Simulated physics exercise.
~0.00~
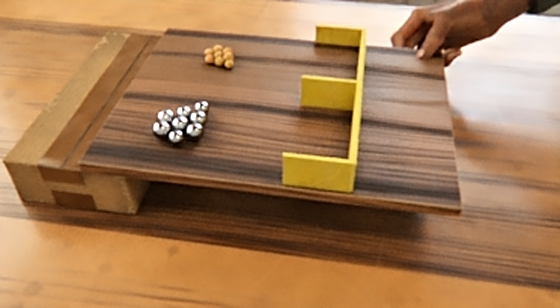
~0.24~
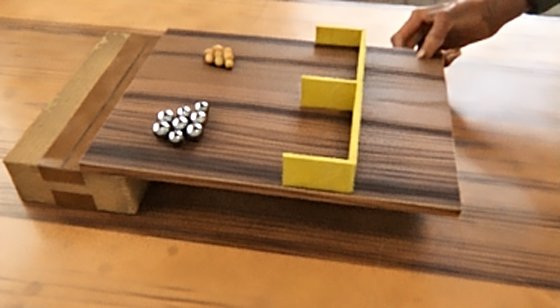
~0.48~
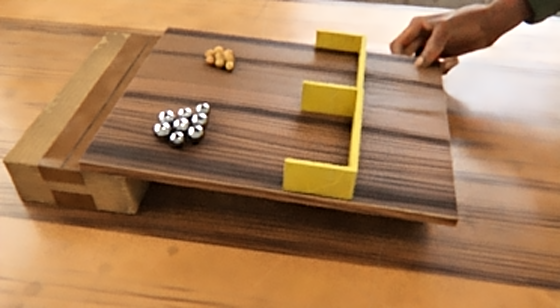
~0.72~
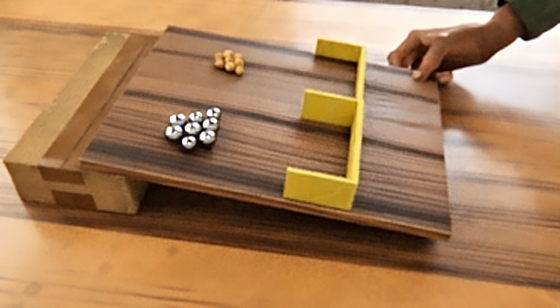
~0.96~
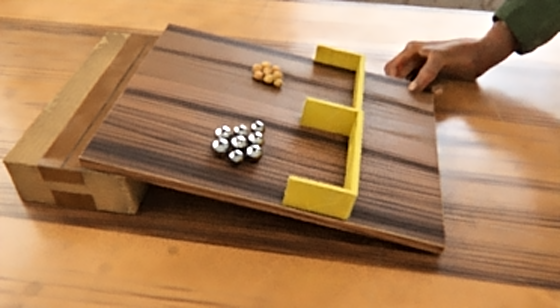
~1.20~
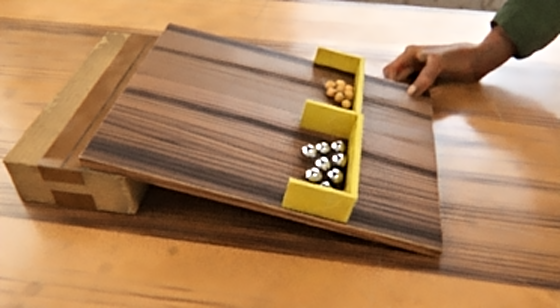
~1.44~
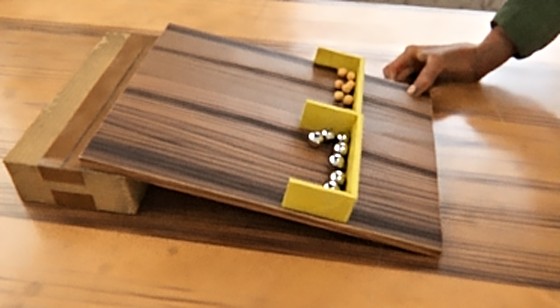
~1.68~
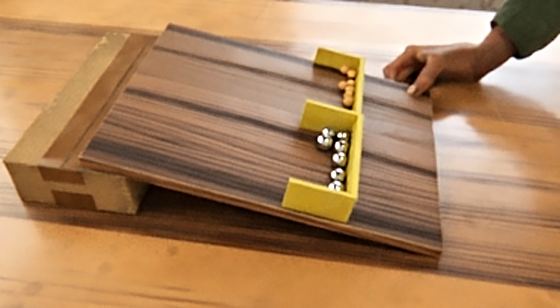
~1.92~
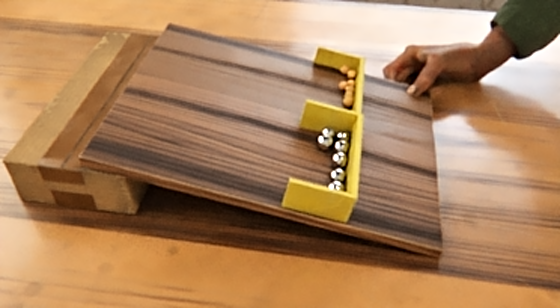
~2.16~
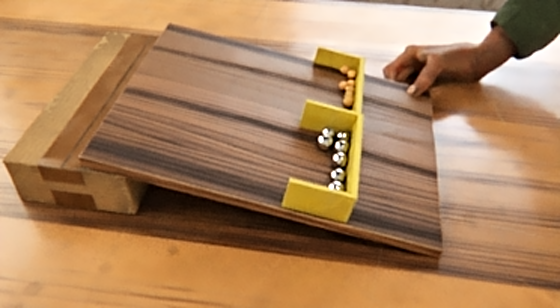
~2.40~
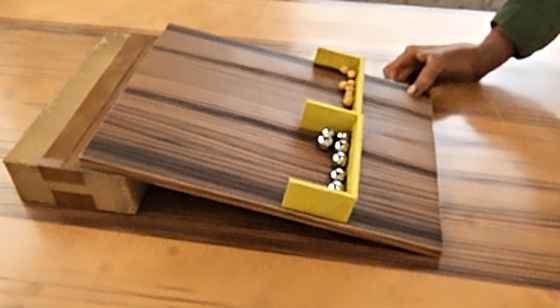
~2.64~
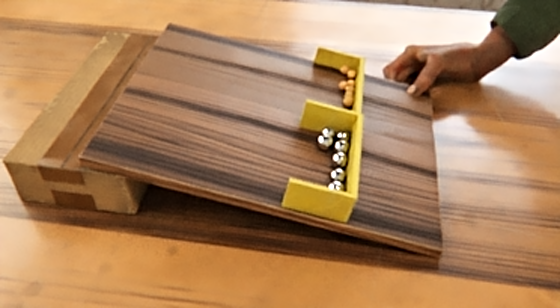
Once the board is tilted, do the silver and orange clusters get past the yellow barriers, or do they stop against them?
Both clusters stop against their yellow barriers. The silver pieces on the nearer side and the orange ones on the farther side stay gathered there.
